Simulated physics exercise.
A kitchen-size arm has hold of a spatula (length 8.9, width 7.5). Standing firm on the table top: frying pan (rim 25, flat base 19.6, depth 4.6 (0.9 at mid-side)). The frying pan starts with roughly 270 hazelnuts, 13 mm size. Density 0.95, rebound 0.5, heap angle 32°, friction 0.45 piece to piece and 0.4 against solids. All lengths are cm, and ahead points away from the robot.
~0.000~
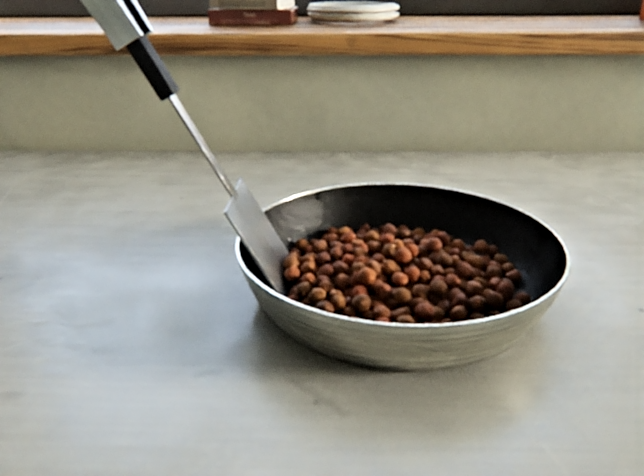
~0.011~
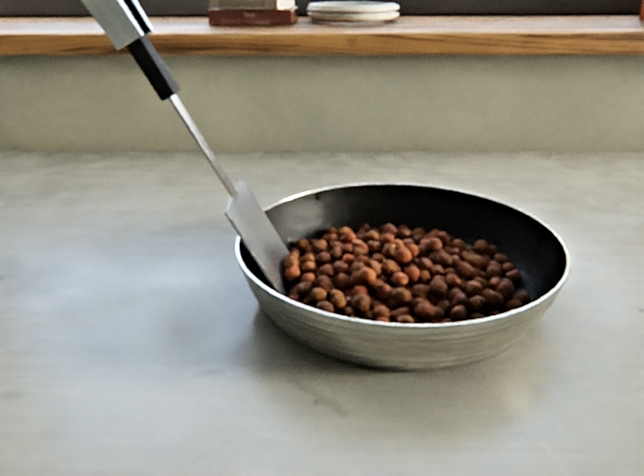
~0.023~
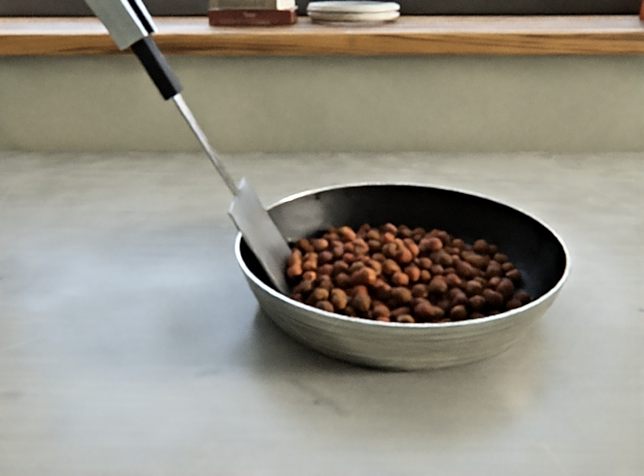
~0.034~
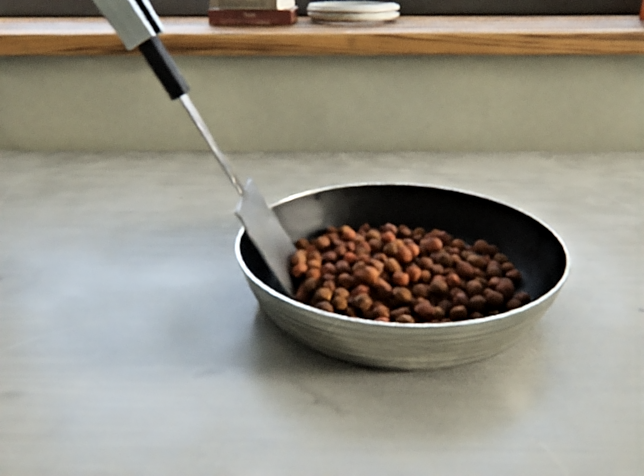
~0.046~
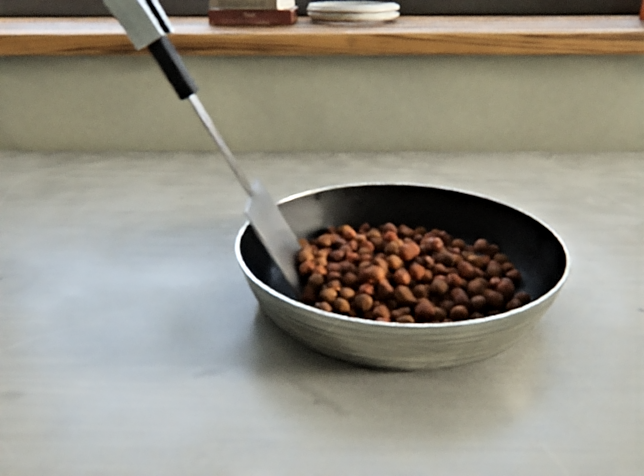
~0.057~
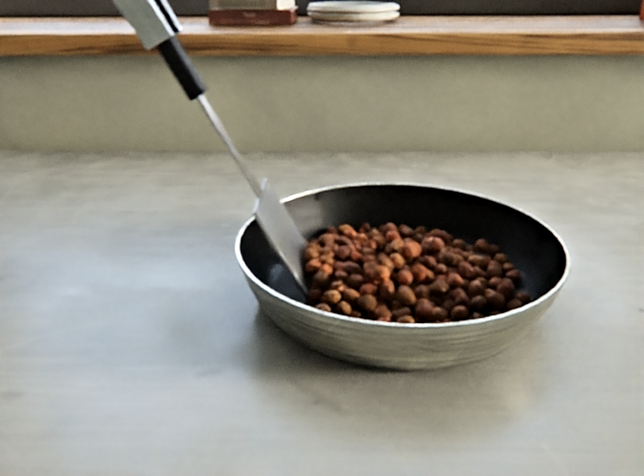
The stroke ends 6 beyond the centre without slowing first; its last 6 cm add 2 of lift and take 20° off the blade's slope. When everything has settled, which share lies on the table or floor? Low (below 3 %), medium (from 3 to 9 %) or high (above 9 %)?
On the table or floor the share is low, below 3 %.
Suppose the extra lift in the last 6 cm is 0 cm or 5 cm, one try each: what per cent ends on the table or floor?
Some 0 and 0 per cent.
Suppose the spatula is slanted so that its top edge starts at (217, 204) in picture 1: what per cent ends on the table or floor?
About 0 per cent.
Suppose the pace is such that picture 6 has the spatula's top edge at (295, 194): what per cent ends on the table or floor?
About 10 per cent.
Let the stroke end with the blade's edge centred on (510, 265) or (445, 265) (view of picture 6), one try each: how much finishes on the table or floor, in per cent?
About 10 and 0 per cent.
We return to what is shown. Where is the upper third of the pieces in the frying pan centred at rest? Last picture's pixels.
Near (496, 266).
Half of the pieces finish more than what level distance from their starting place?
Some 3 cm.
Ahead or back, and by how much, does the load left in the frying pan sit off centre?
Roughly 4.0 cm ahead.
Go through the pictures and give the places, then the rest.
Spatula top edge at (233, 194), sloping 62°; upper third of the load around (388, 270), from x 290 to 520, top at y 230; 271 in the frying pan, in the first frame.
Spatula top edge at (234, 194), sloping 62°; upper third of the load around (388, 270), from x 290 to 520, top at y 230, in the second frame.
Spatula top edge at (237, 194), sloping 62°; upper third of the load around (388, 270), from x 290 to 520, top at y 230, in the third frame.
Spatula top edge at (243, 194), sloping 62°; upper third of the load around (390, 271), from x 290 to 520, top at y 230, in the fourth frame.
Spatula top edge at (252, 194), sloping 62°; upper third of the load around (390, 268), from x 290 to 520, top at y 230, in the fifth frame.
Spatula top edge at (260, 194), sloping 62°; upper third of the load around (391, 268), from x 290 to 525, top at y 230; 271 in the frying pan, in the sixth frame.
After 0.14 s, sloping 62°, highest piece 4 above the table; 271 in the frying pan.
After 0.22 s, sloping 53°, highest piece 5 above the table; 271 in the frying pan.
After 0.46 s, sloping 42°, highest piece 4 above the table; 271 in the frying pan.
After 1.51 s, sloping 42°, highest piece 4 above the table; 271 in the frying pan.
At rest, 271 in the frying pan. That is 0 % on the table or floor.
